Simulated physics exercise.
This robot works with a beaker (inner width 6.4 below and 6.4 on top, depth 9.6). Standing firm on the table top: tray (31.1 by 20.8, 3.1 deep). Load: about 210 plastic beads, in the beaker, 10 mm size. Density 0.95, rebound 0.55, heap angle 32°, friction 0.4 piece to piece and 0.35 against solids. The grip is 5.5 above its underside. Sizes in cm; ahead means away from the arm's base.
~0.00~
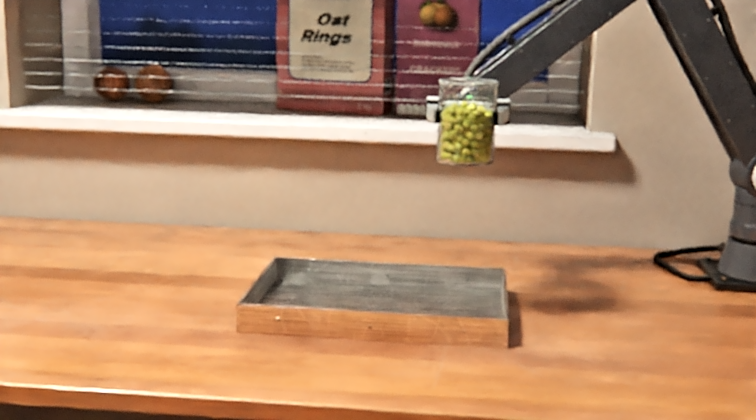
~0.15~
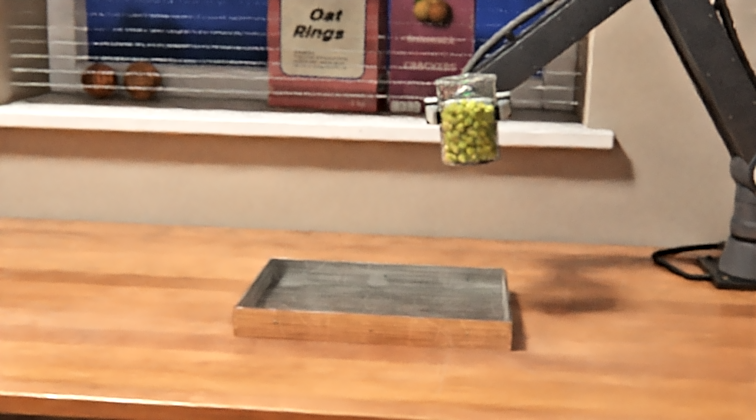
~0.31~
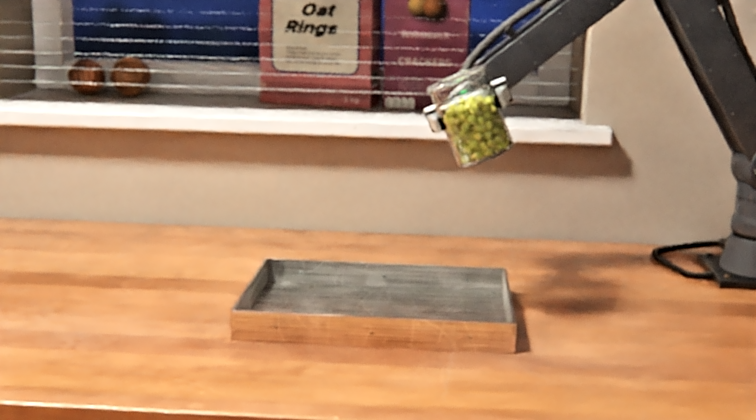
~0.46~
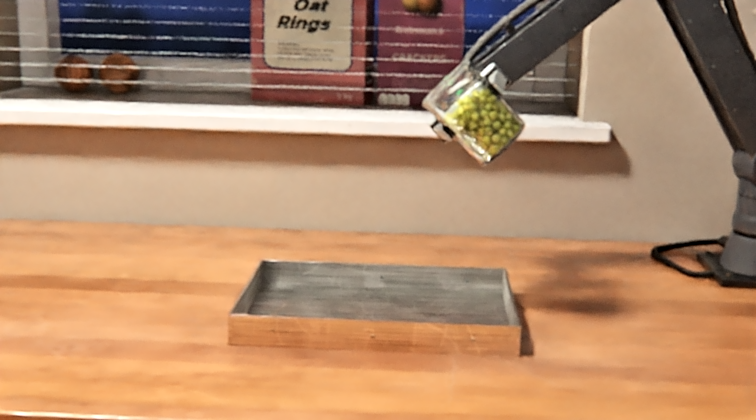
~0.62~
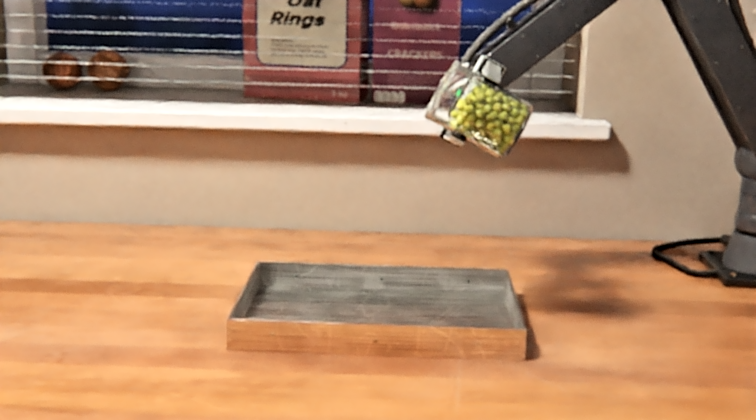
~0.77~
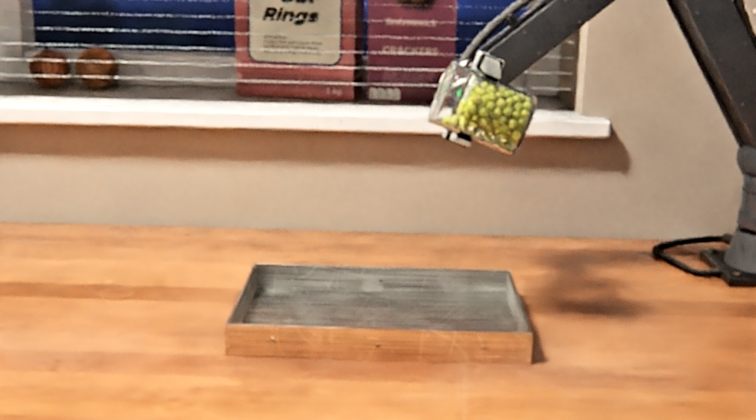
The clip opens on a robot arm holding a nearly upright clear beaker of green beads above a shallow tray on a wooden table. The arm tips the beaker steeply, its mouth turning left and its base swinging right and up, while the beads shift inside and the view drifts slightly.
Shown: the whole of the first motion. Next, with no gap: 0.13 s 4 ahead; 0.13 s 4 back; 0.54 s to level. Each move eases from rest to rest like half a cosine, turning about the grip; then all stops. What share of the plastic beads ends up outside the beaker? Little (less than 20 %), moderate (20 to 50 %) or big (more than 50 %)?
Outside the beaker the share is little, less than 20 %.
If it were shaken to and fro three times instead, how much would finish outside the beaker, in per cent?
In that case some 30 per cent.
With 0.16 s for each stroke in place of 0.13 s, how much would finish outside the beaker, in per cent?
It would be near 10 per cent.
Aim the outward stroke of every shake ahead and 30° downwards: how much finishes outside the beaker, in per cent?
About 5 per cent.
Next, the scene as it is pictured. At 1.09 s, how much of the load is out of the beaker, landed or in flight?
Some 10 per cent.
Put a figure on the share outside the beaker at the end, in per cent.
Roughly 15 per cent.
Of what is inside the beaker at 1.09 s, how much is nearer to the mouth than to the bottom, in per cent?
About 40 per cent.
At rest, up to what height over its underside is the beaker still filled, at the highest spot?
About 8.0 cm.
After 1.09 s, tilted 67° forward, highest piece 26 above the table; 186 in the beaker, 25 in flight or on a rim.
After 1.41 s, tilted 14° forward, highest piece 28 above the table; 184 in the beaker, 24 in the tray, 3 in flight or on a rim.
After 1.77 s, level, highest piece 28 above the table; 184 in the beaker, 27 in the tray.
After 2.82 s, level, highest piece 28 above the table; 184 in the beaker, 27 in the tray.
At rest, 184 in the beaker, 27 in the tray. That is 13 % outside the beaker.
